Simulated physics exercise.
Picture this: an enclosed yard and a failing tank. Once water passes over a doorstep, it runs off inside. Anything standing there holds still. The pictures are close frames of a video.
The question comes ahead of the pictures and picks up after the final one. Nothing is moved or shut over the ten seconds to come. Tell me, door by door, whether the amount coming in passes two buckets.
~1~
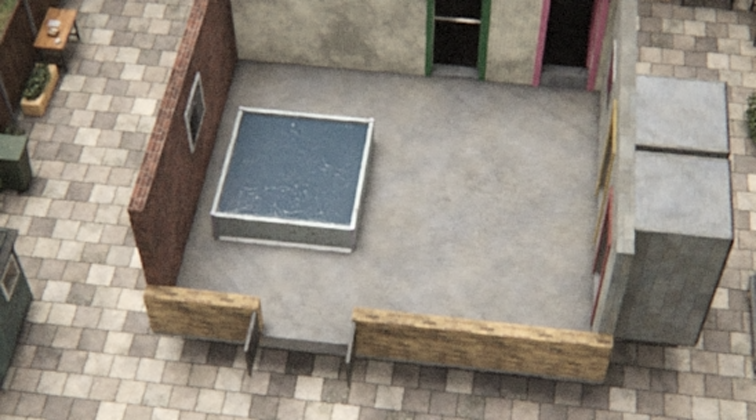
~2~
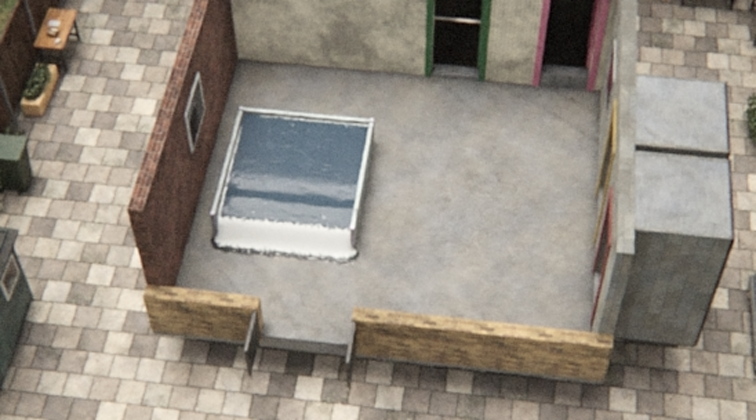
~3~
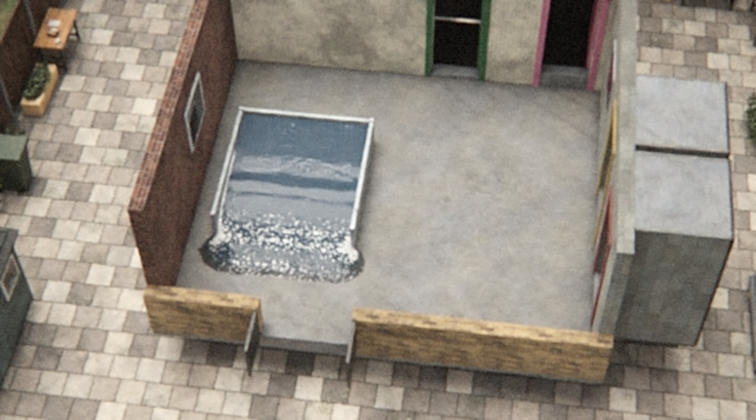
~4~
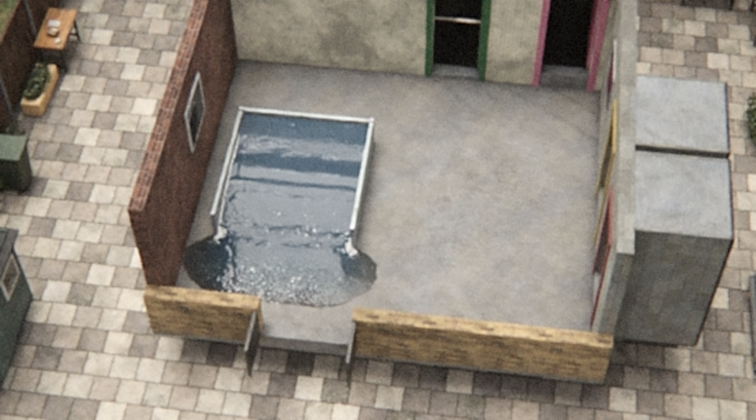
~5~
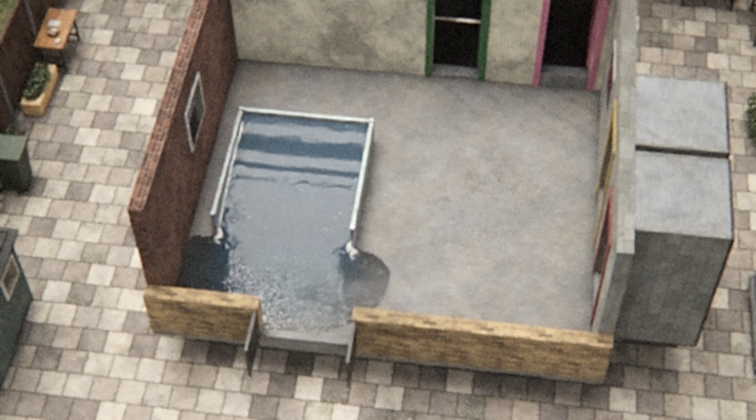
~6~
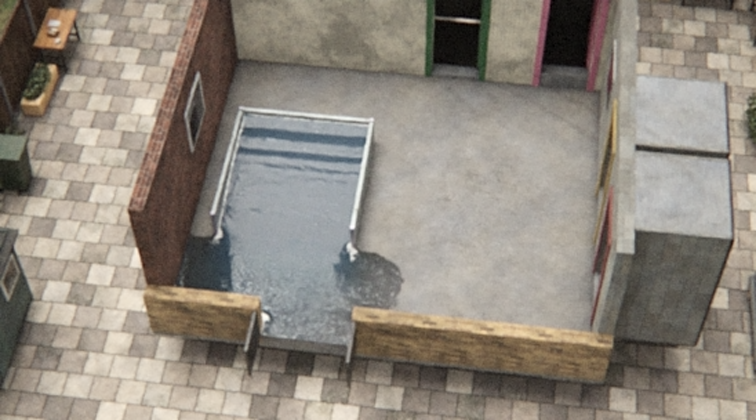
As I see it, the green door ends up within two buckets, the pink door ends up within two buckets, the yellow door ends up within two buckets, the red door ends up within two buckets.
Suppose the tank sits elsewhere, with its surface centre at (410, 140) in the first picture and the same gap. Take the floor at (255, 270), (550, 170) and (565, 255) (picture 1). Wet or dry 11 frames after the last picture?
Going through the three spots in turn: Gets wet, stays untouched, stays untouched.
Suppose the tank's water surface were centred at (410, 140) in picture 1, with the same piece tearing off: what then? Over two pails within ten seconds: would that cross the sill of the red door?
Red door: Exceeds the limit.
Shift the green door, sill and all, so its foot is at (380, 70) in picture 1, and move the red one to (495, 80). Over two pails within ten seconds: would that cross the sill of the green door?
Logged - green door ends up lower.
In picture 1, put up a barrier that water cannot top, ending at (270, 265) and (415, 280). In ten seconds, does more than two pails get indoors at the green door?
Green door: Undershoots.
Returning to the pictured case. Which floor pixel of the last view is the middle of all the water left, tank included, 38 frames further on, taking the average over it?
That comes out near (333, 225).
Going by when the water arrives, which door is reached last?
That would be the door marked pink.
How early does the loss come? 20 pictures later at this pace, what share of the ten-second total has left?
Somewhere around 65 per cent, I'd say.
A moment on, water covers 20 % of the floor; the green door not reached, the pink door not reached, the yellow door not reached, the red door not reached.
Next, water covers 20 % of the floor; the green door not reached, the pink door not reached, the yellow door not reached, the red door not reached.
Then, water covers 35 % of the floor; the green door not reached, the pink door not reached, the yellow door not reached, the red door not reached.
Later, water covers 55 % of the floor; the green door not reached, the pink door not reached, the yellow door wet at the sill, nothing in, the red door wet at the sill, nothing in.
In the end, water covers 90 % of the floor; the green door wet at the sill, nothing in, the pink door wet at the sill, nothing in, the yellow door wet at the sill, nothing in, the red door wet at the sill, nothing in.
